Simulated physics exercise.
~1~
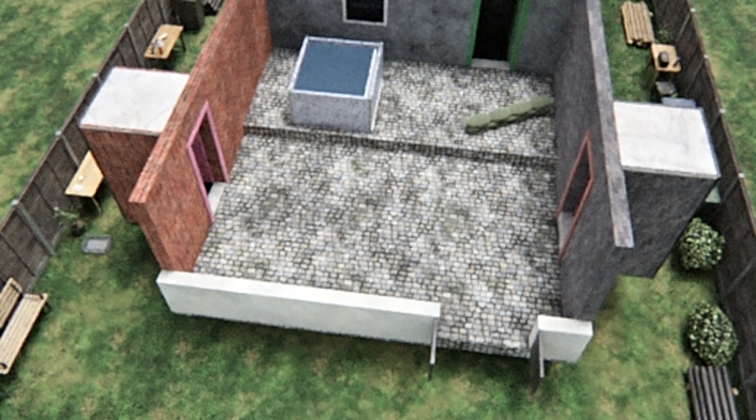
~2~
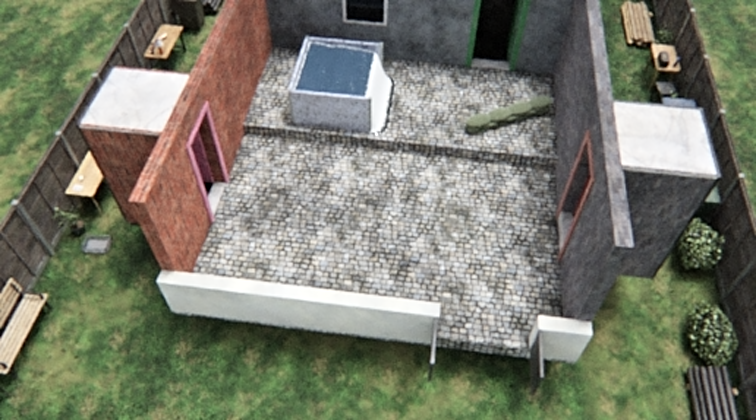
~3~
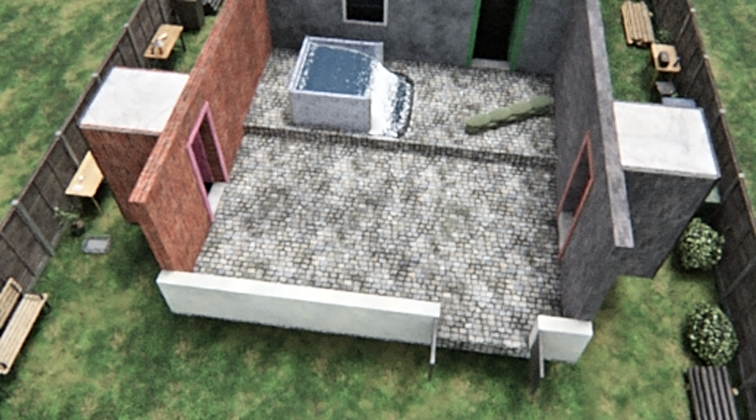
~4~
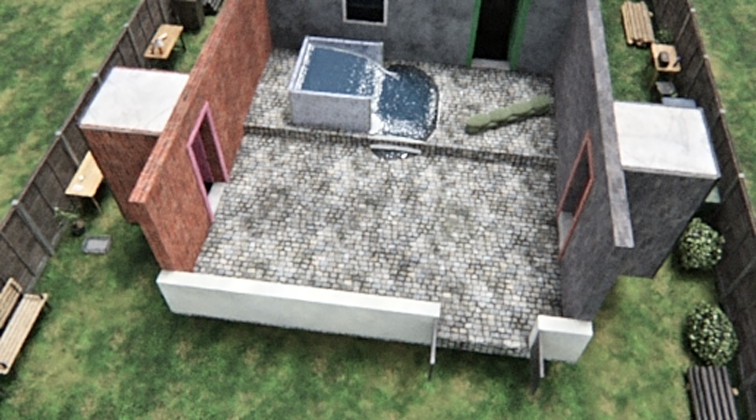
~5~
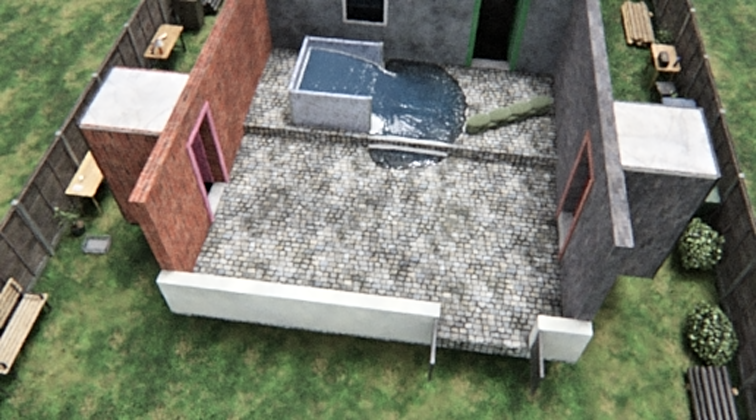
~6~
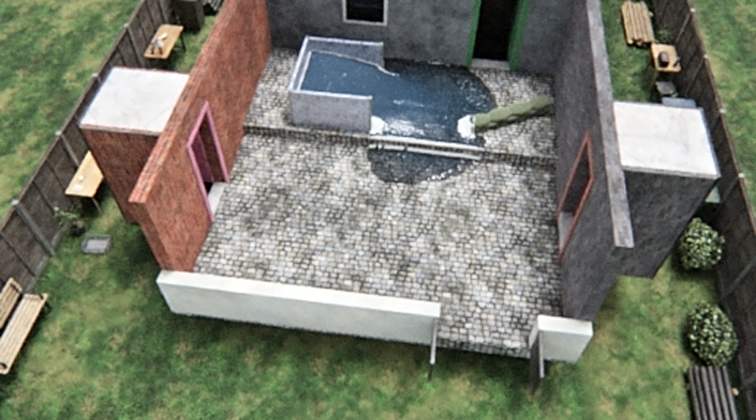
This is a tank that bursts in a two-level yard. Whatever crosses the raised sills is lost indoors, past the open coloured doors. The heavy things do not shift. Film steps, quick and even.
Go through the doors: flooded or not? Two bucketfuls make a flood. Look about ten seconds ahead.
Green door: Flooded. Pink door: Not flooded. Red door: Not flooded.
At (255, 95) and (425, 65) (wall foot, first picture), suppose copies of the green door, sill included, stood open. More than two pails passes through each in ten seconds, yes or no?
First falls short, then tops the limit.
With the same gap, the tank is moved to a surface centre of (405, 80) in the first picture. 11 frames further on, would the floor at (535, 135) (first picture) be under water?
Well, it ends up swamped there.
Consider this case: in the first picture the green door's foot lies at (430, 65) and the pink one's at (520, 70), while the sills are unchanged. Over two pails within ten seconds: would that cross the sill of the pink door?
As I see it, the pink exceeds the limit.
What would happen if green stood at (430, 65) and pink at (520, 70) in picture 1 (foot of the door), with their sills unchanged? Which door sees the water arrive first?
I'd name the green one.
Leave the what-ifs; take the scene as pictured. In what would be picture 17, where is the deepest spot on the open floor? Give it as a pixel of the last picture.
Close to (552, 77), I'd say.
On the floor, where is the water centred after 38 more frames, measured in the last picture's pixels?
Around pixel (453, 147) of the last picture.
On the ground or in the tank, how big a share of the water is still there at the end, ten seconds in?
Around 66 in a hundred.
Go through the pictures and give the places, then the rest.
The first picture shows the tank at (337, 70) is whole and still.
In the second picture, the front is at (372, 133), out from the gap at (374, 94).
In the third picture, the front is at (391, 139), out from the gap at (374, 94).
In the fourth picture, the front is at (412, 154), out from the gap at (374, 96).
In the fifth picture, water pours out at (374, 96) and has run to (460, 131).
In the sixth picture, water pours out at (374, 96) and has run to (495, 104).
A moment on, water covers 30 % of the floor; the green door under two buckets in, the pink door not reached, the red door not reached.
Next, water covers 40 % of the floor; the green door over two buckets in, the pink door not reached, the red door wet at the sill, nothing in.
Then, water covers 45 % of the floor; the green door far over two buckets in, the pink door not reached, the red door wet at the sill, nothing in.
Later, water covers 60 % of the floor; the green door far over two buckets in, the pink door not reached, the red door wet at the sill, nothing in.
In the end, water covers 80 % of the floor; the green door far over two buckets in, the pink door not reached, the red door wet at the sill, nothing in.
